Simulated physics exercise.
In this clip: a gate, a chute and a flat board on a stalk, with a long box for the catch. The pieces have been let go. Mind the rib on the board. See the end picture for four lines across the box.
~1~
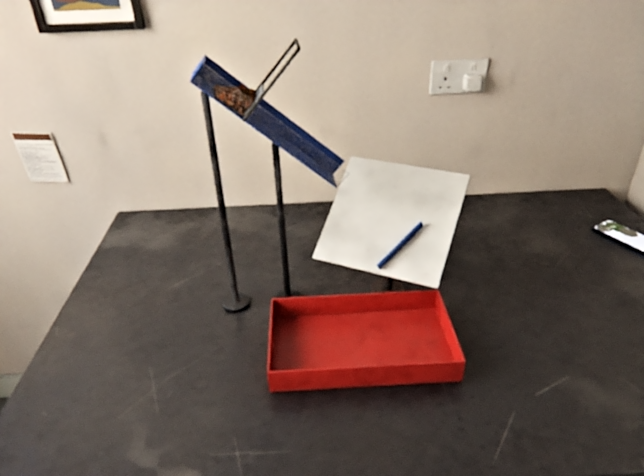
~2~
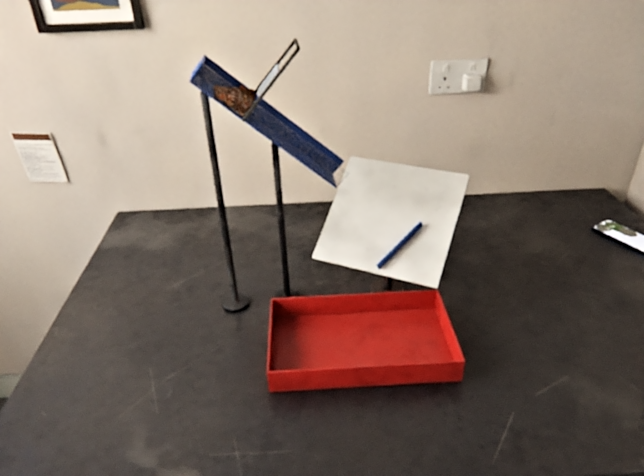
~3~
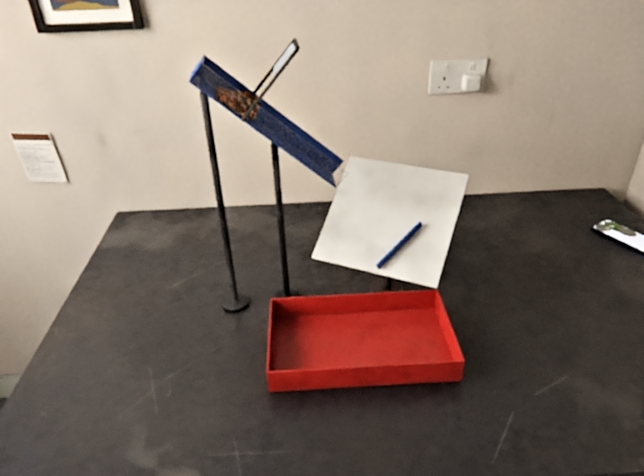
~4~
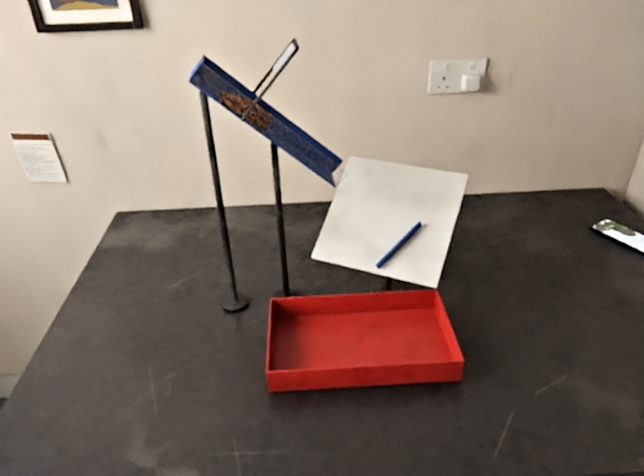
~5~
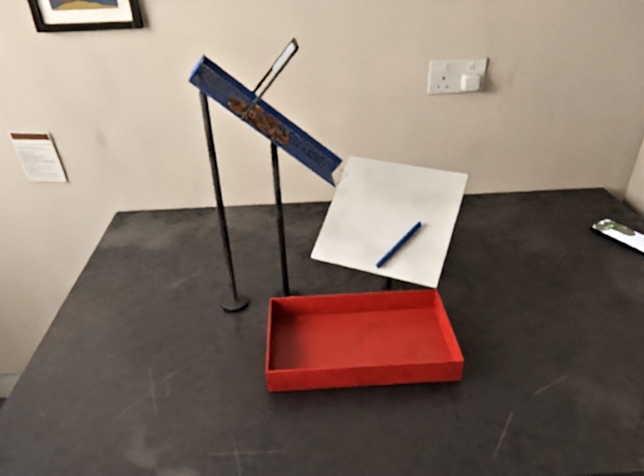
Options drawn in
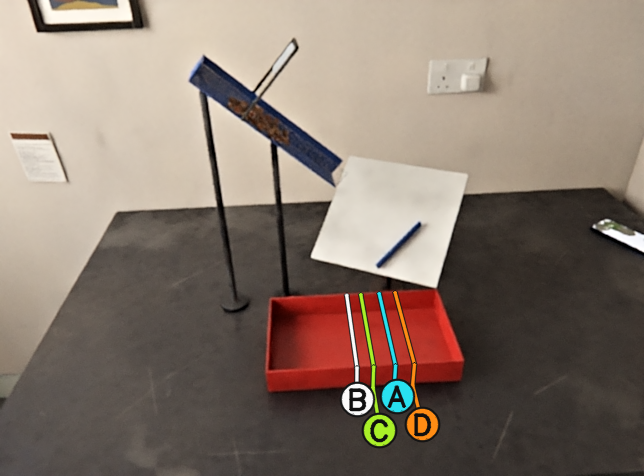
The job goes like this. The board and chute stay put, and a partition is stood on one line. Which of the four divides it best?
B.
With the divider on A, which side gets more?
The left side.
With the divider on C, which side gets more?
More lands on the left.
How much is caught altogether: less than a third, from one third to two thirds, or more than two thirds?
More than two thirds.
On the marked copy, line A crosses the front rim at (395, 364); line B crosses the front rim at (356, 366); line C crosses the front rim at (373, 365); line D crosses the front rim at (414, 363).
For line A, of what is caught, nearly all on the left of the divider, a stray few on the right.
For line B, of what is caught, about a third on the left of the divider, about two thirds on the right.
For line C, of what is caught, nearly all on the left of the divider, a small part on the right.
For line D, of what is caught, all on the left of the divider, none on the right.
